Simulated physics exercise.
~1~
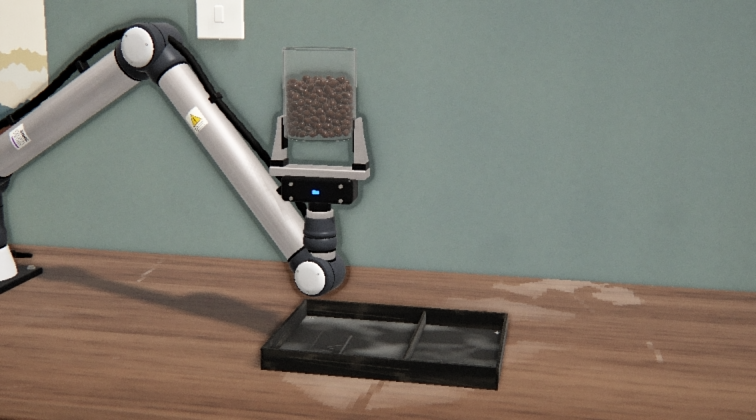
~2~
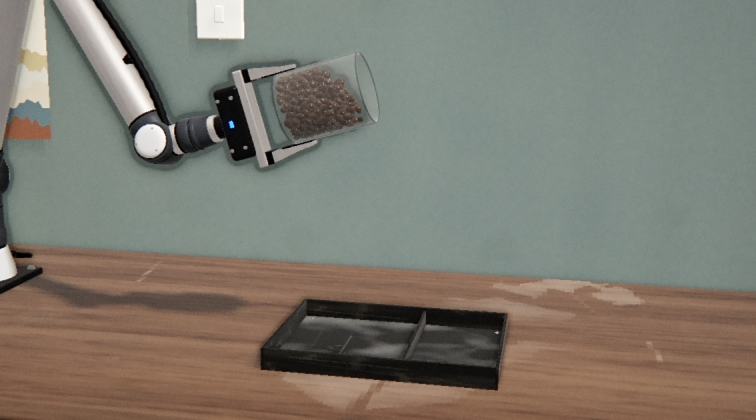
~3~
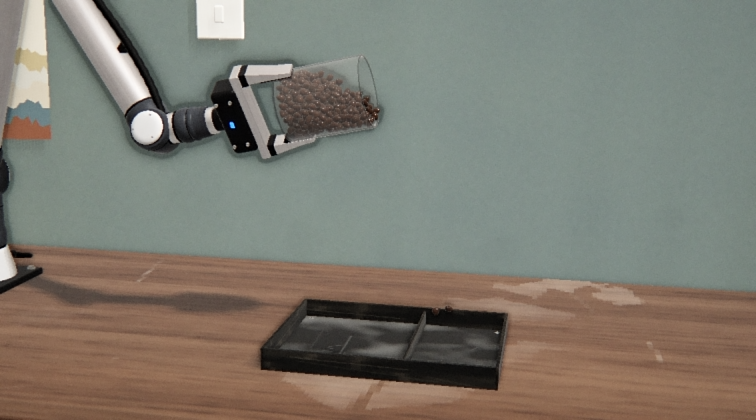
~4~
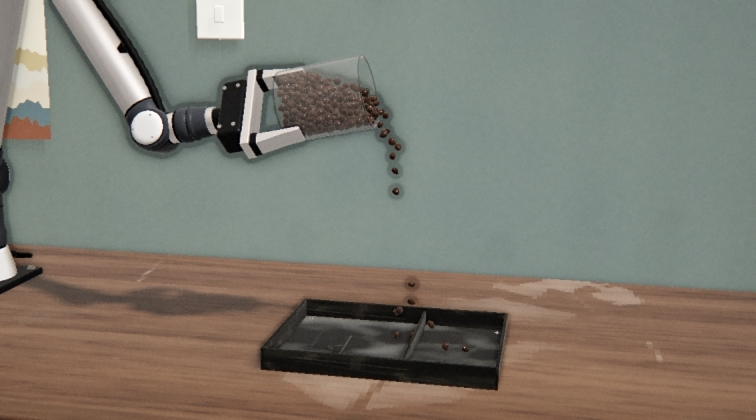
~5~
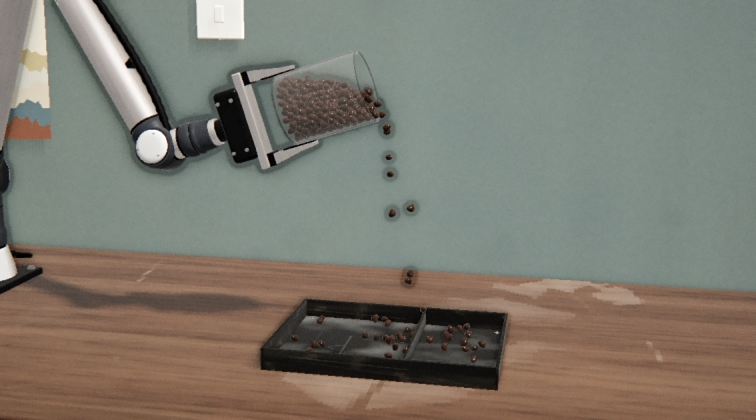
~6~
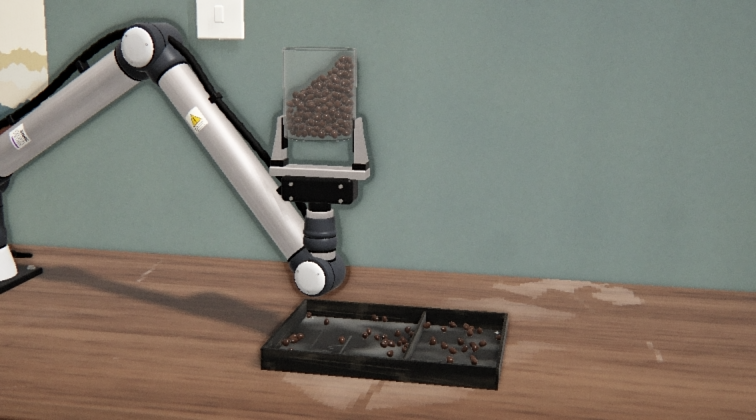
A robot arm tips a clear cup, spills some beans into a tray, and rights it.
